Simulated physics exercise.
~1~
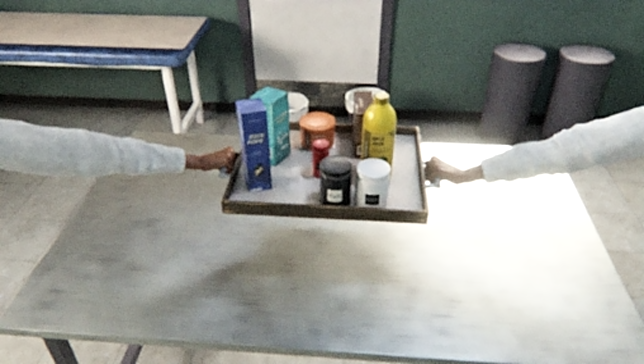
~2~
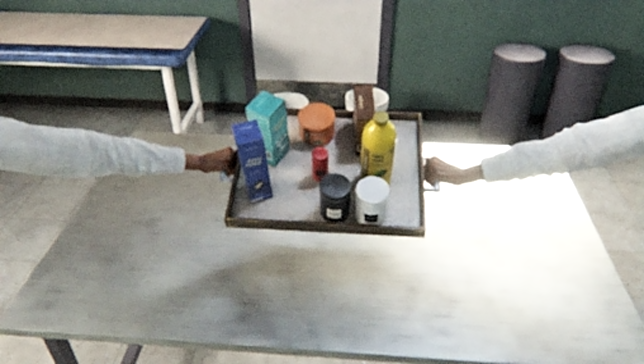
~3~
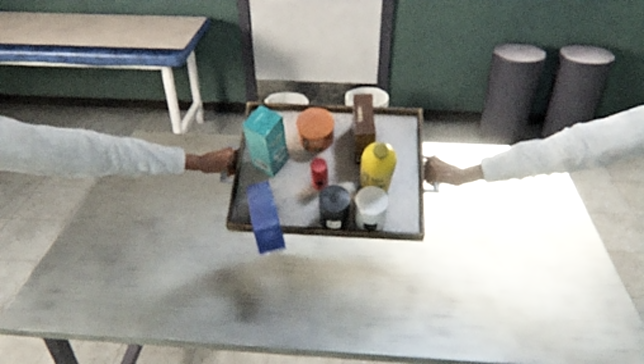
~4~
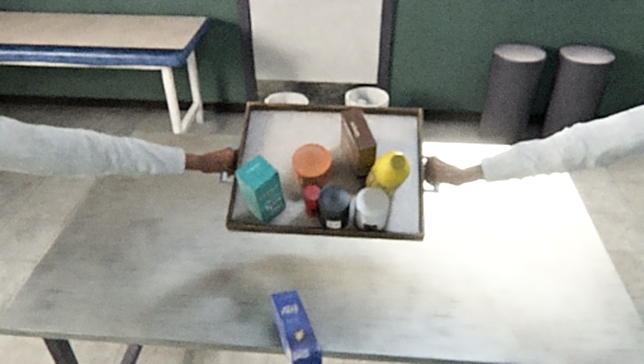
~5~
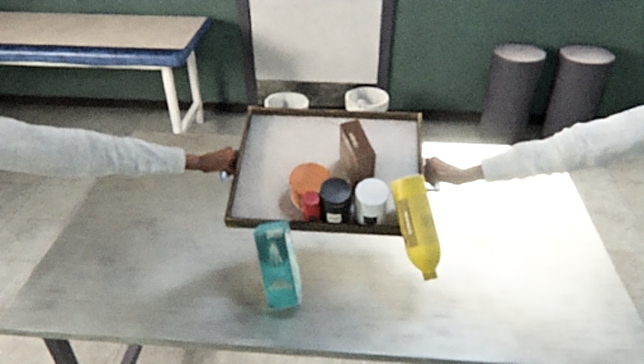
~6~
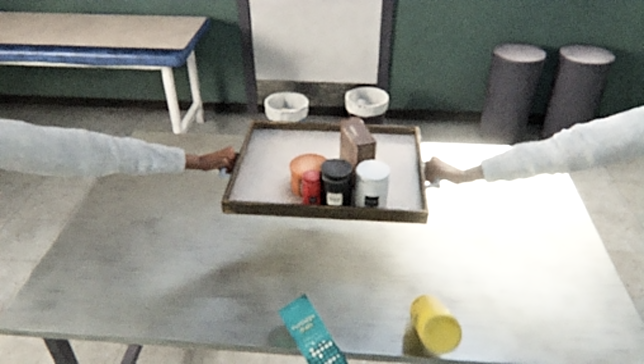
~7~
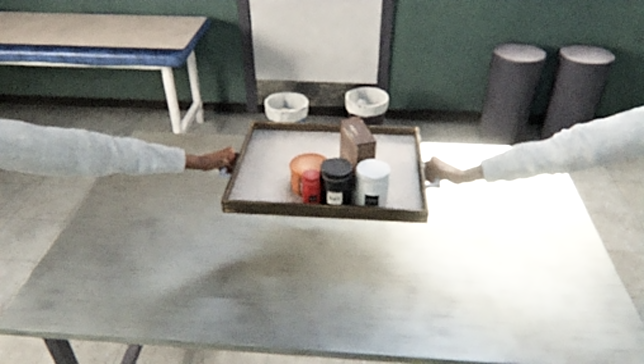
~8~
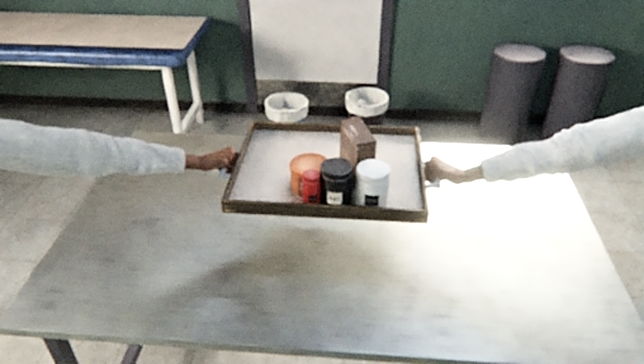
A tray of containers held by two hands tips toward the viewer, and a blue carton slides off the near edge, followed by a turquoise carton and a yellow bottle; the hands level it again, leaving the orange tub, red shaker, brown packet and two jars aboard.
